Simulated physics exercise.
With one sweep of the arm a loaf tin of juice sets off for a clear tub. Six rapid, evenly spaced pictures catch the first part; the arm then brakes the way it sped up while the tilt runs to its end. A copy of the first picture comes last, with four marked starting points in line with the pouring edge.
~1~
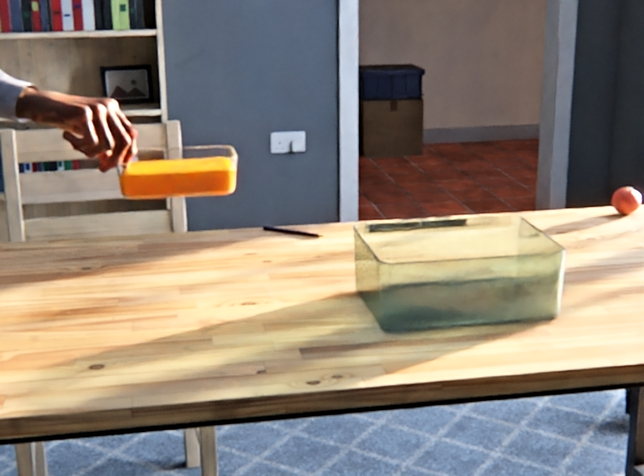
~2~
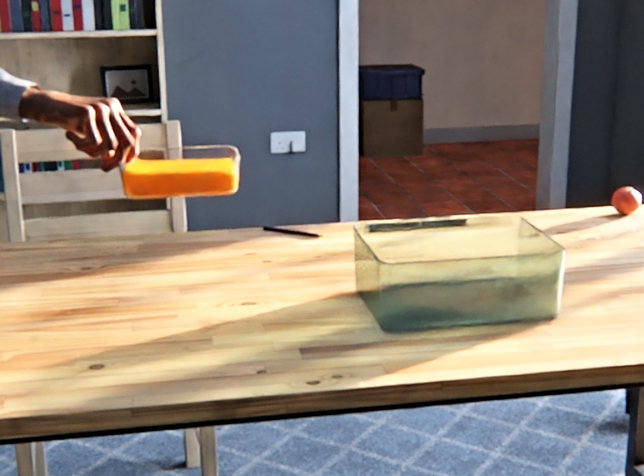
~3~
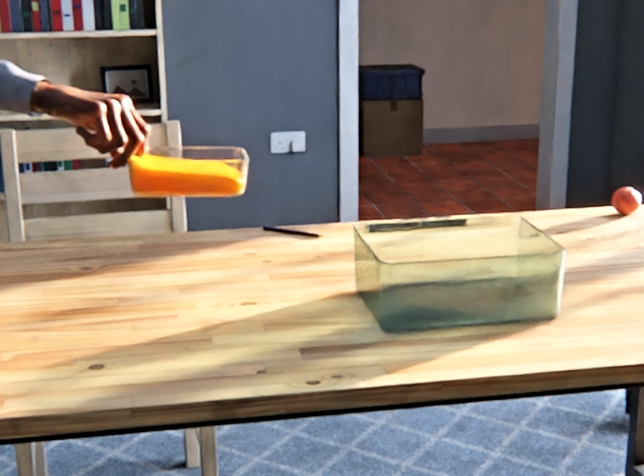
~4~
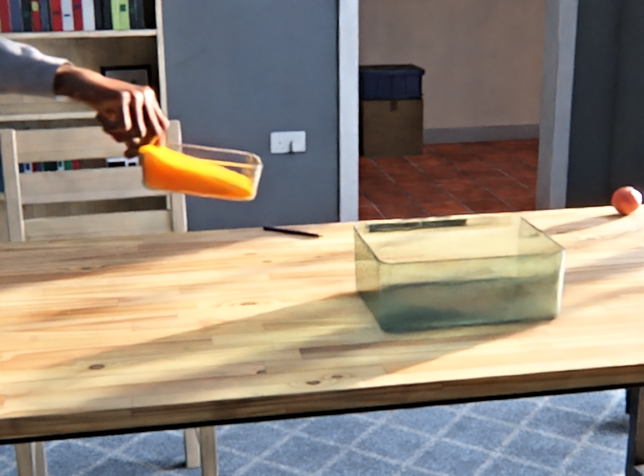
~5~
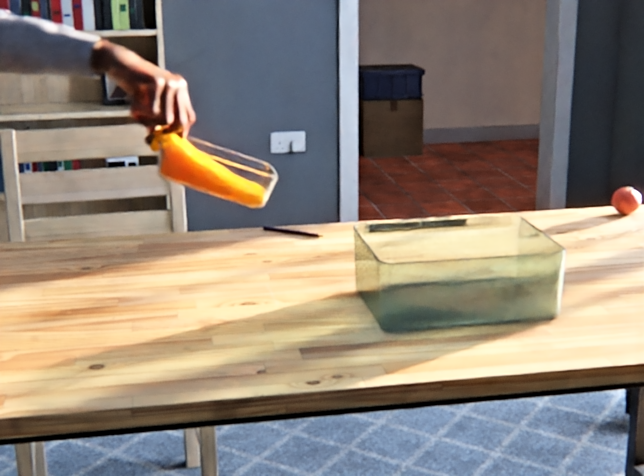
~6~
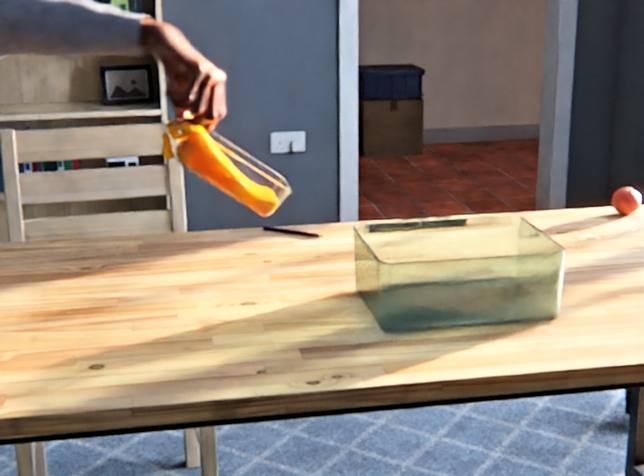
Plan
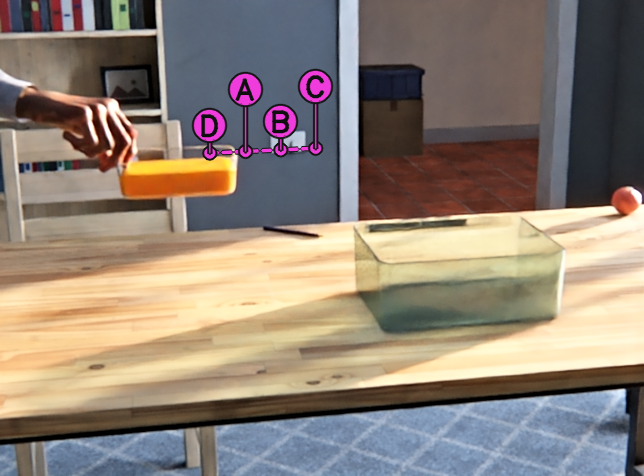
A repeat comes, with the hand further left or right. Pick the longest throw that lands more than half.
Choose B.
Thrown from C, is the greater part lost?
No.
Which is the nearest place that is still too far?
The answer is A.
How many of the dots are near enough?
Two of the four.
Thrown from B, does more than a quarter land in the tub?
Yes, it does.
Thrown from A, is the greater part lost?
Yes, that goes wrong.
On the marked copy, A at (245, 151); B at (280, 149); C at (315, 148); D at (209, 153).
With A, about 25 % lands in the tub, 73 % falls short.
With B, about 72 % lands in the tub, 22 % falls short and 7 % goes beside or beyond.
With C, about 86 % lands in the tub, 7 % falls short and 8 % goes beside or beyond.
With D, about 1 % lands in the tub, 98 % falls short.
